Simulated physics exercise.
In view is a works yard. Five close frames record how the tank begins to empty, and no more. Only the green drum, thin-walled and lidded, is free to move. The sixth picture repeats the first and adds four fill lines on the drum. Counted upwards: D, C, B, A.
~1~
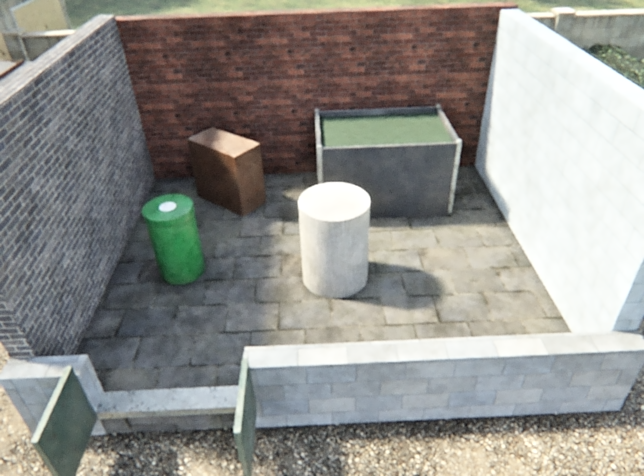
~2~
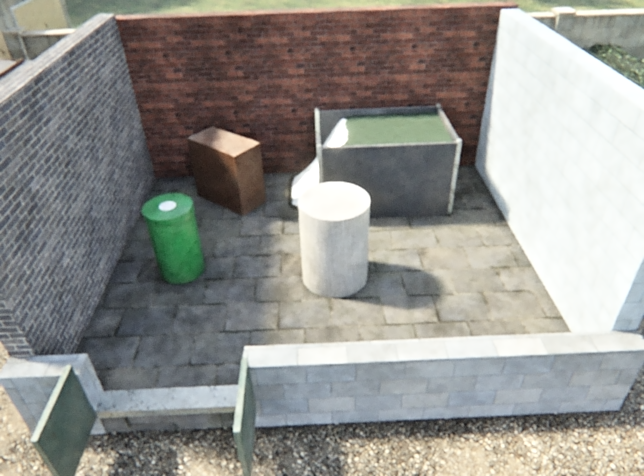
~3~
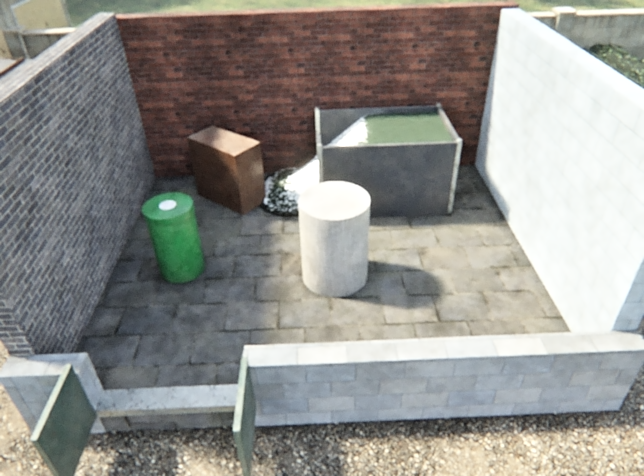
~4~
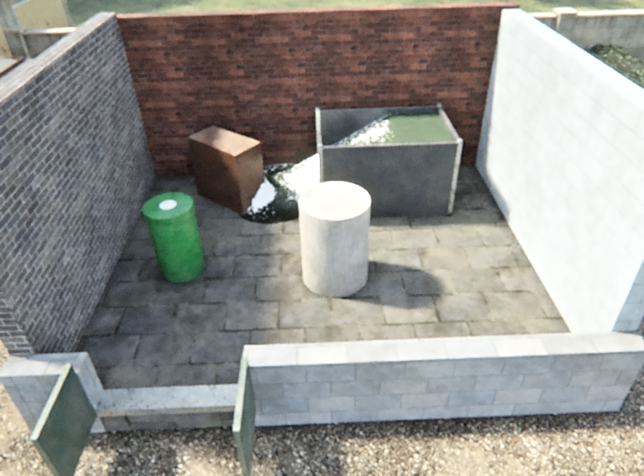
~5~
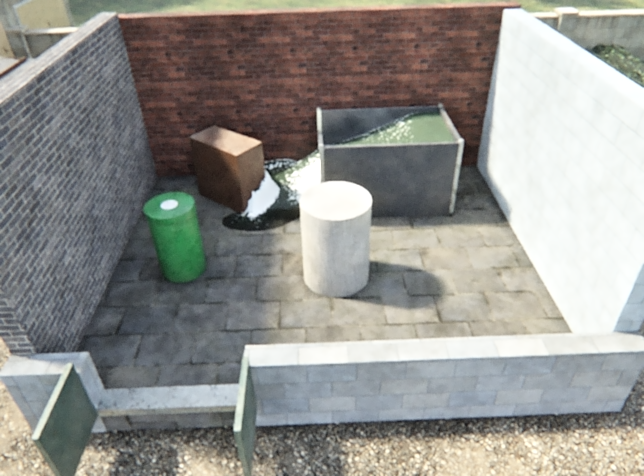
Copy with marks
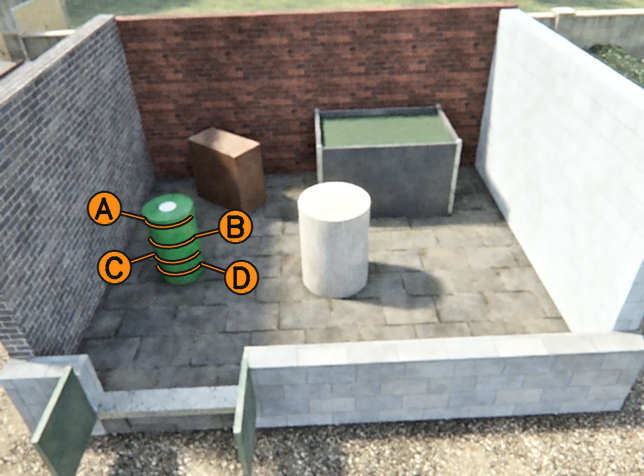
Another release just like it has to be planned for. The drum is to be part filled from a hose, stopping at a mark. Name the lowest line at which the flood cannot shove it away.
Take C.
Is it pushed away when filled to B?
No, that is safe.
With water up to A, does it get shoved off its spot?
No, that is safe.
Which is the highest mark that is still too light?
It is D.
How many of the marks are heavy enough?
Three of them.
On the marked copy, A at (164, 227); B at (169, 247); C at (173, 262); D at (176, 274); from the bottom up D, C, B, A.
With A, it does not move.
With B, it does not move.
With C, it shifts by a finger or two and stays.
With D, it is pushed about 3 times its own width away.
